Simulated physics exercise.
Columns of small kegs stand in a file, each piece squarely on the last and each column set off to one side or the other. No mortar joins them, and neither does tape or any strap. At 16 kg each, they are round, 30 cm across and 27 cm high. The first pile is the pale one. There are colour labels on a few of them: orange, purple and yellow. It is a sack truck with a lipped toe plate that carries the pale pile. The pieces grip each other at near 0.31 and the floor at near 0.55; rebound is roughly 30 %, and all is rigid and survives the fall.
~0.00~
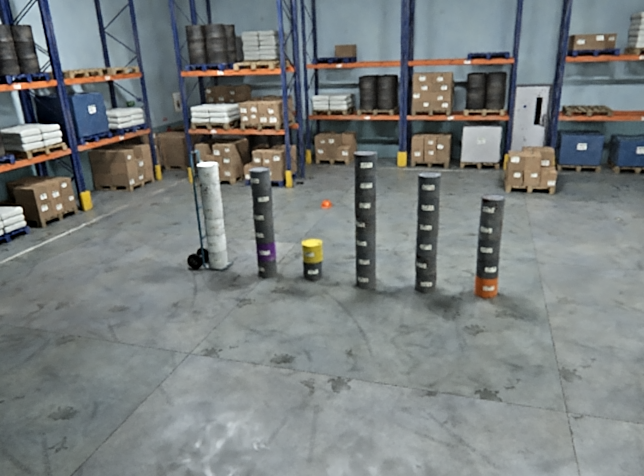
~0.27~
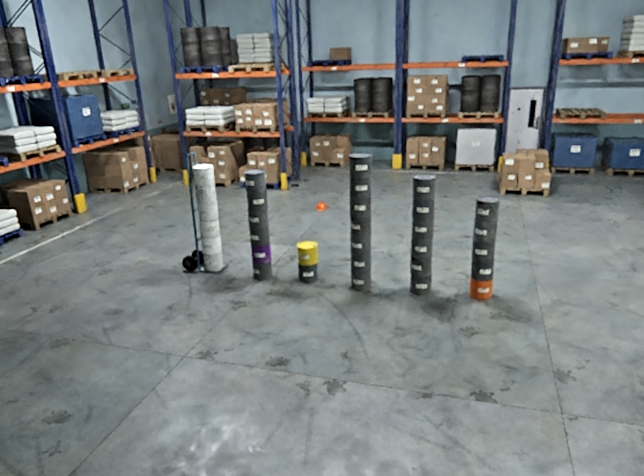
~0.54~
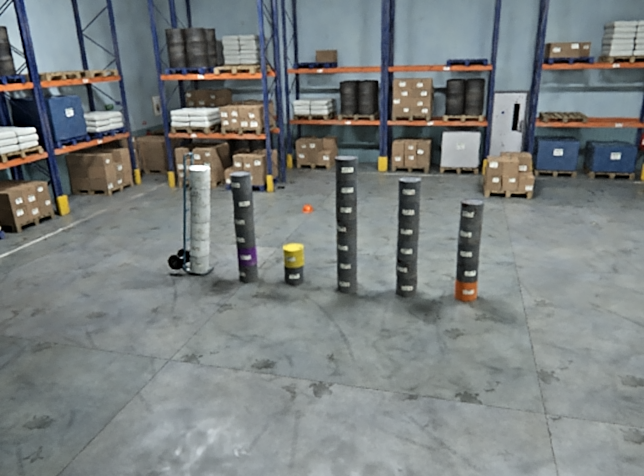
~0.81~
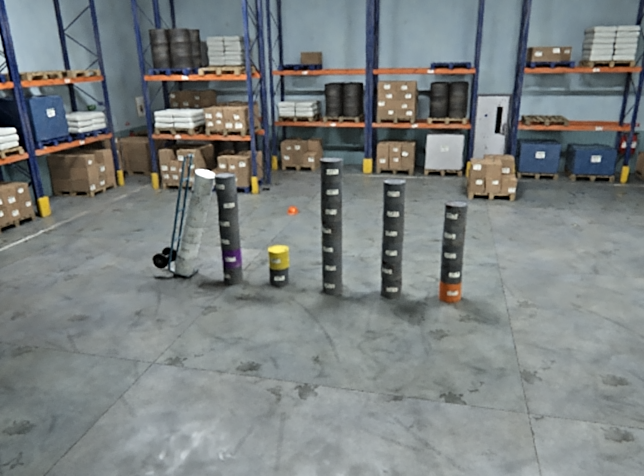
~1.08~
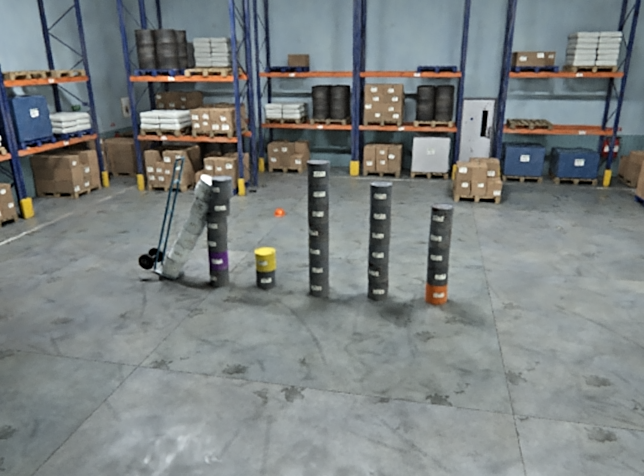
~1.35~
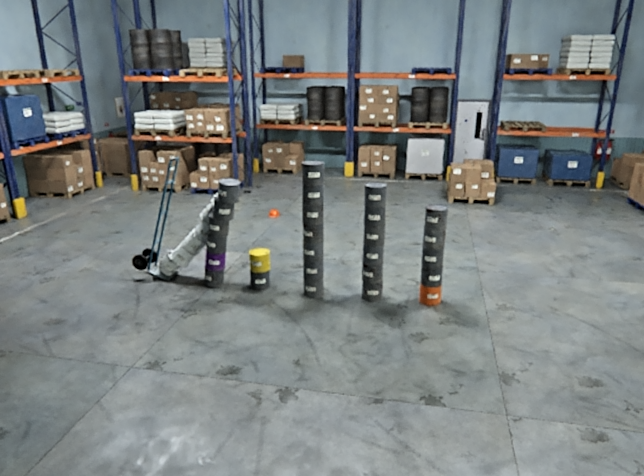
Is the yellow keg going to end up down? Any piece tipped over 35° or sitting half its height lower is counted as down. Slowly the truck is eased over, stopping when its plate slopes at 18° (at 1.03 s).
No, it stays up.
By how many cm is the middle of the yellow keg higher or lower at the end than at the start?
0 centimetres lower, roughly.
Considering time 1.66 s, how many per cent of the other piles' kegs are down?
By then, 0 per cent.
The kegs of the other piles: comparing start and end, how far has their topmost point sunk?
Roughly 0 centimetres lower at the end.
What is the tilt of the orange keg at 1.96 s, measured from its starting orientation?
My estimate is close to 0°.
After 1.46 s, 6 of the pale pile down; none of the 26 other kegs down, 6 disturbed; yellow keg unmoved; purple keg leaning 12°.
After 1.66 s, 6 of the pale pile down; none of the 26 other kegs down, 6 disturbed; yellow keg unmoved; purple keg leaning 21°.
After 1.96 s, 6 of the pale pile down; 6 of the 26 other kegs down; yellow keg unmoved; purple keg leaning 44°.
After 2.26 s, 6 of the pale pile down; 6 of the 26 other kegs down; yellow keg shifted 25 mm; purple keg on its side.
By the end (2.4 s), 6 of the pale pile down; 6 of the 26 other kegs down; yellow keg shifted 25 mm; purple keg on its side; orange keg unmoved. As the last picture would show them, middles, yellow keg near (261, 260), purple keg near (243, 284).
